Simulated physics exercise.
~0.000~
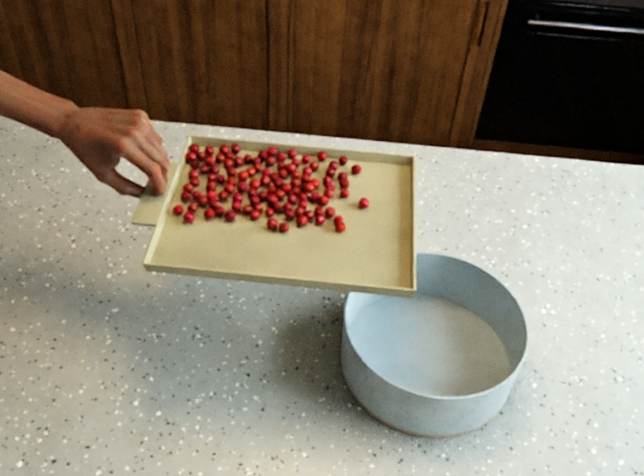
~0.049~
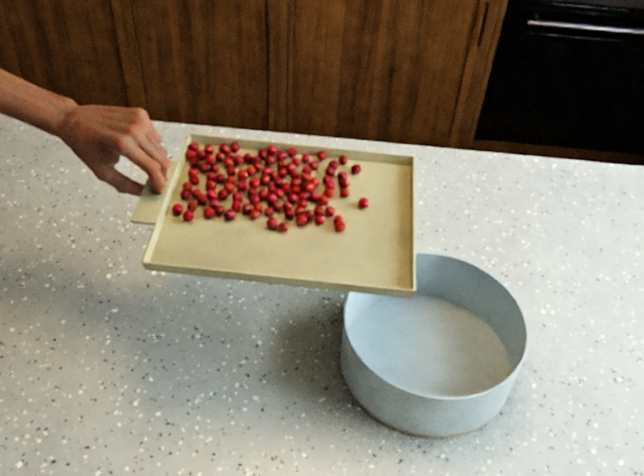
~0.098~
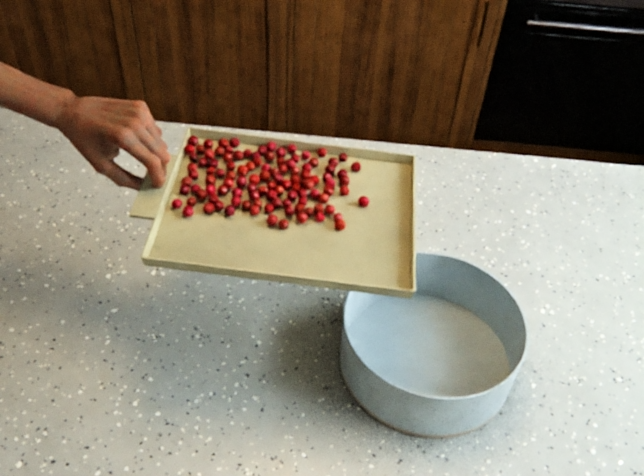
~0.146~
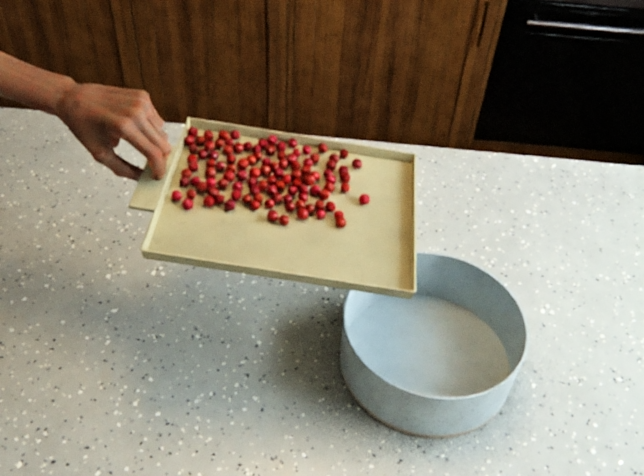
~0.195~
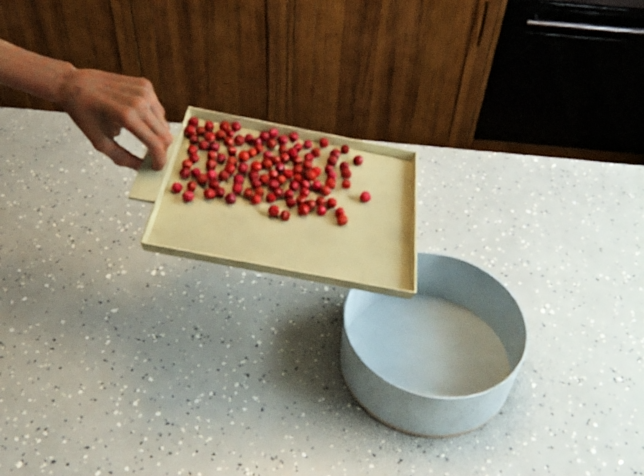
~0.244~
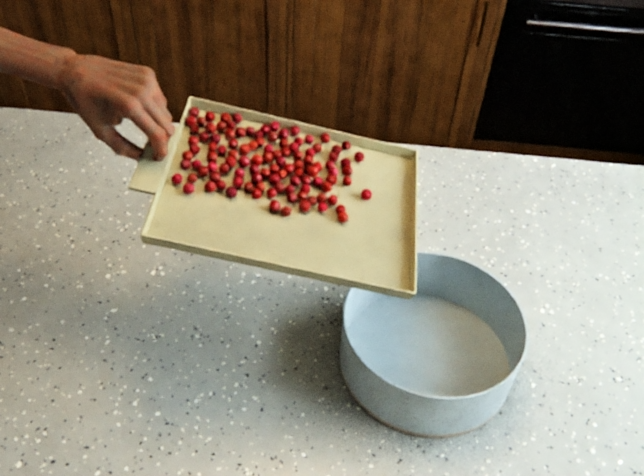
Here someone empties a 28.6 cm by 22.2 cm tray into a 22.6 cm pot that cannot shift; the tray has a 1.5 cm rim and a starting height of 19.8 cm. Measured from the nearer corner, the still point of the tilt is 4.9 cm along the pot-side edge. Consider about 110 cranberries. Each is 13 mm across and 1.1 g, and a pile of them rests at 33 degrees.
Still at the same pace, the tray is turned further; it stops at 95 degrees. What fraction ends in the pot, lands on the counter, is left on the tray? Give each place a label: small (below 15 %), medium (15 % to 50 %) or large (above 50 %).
Shares by place: Pot large, counter small, tray small.
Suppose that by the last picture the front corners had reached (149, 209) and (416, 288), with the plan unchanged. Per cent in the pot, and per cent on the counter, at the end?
Per cent by place - pot 55, counter 40.
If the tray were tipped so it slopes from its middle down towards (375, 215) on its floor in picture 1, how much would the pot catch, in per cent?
That would be close to 60 per cent.
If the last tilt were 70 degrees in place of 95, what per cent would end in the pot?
Around 10 in a hundred.
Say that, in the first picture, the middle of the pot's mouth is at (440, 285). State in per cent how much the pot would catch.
Roughly 70 per cent.
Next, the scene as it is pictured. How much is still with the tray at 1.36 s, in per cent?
About 85% of the load.
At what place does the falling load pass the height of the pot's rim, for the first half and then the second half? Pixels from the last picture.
At roughly (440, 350) first, later on at (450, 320).
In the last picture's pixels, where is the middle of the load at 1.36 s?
The middle of the load should be near (420, 219) then.
Then, at 0.92 s, tilt 51 degrees; the tray holds 95 %, the pot 0 %.
After 1.36 s, tilt 76 degrees; the tray holds 85 %, the pot 10 %.
After 1.89 s, tilt 95 degrees; the tray holds 15 %, the pot 35 %.
By 2.8 s all is still; pot 95 %, counter 0 %, tray 5 %.
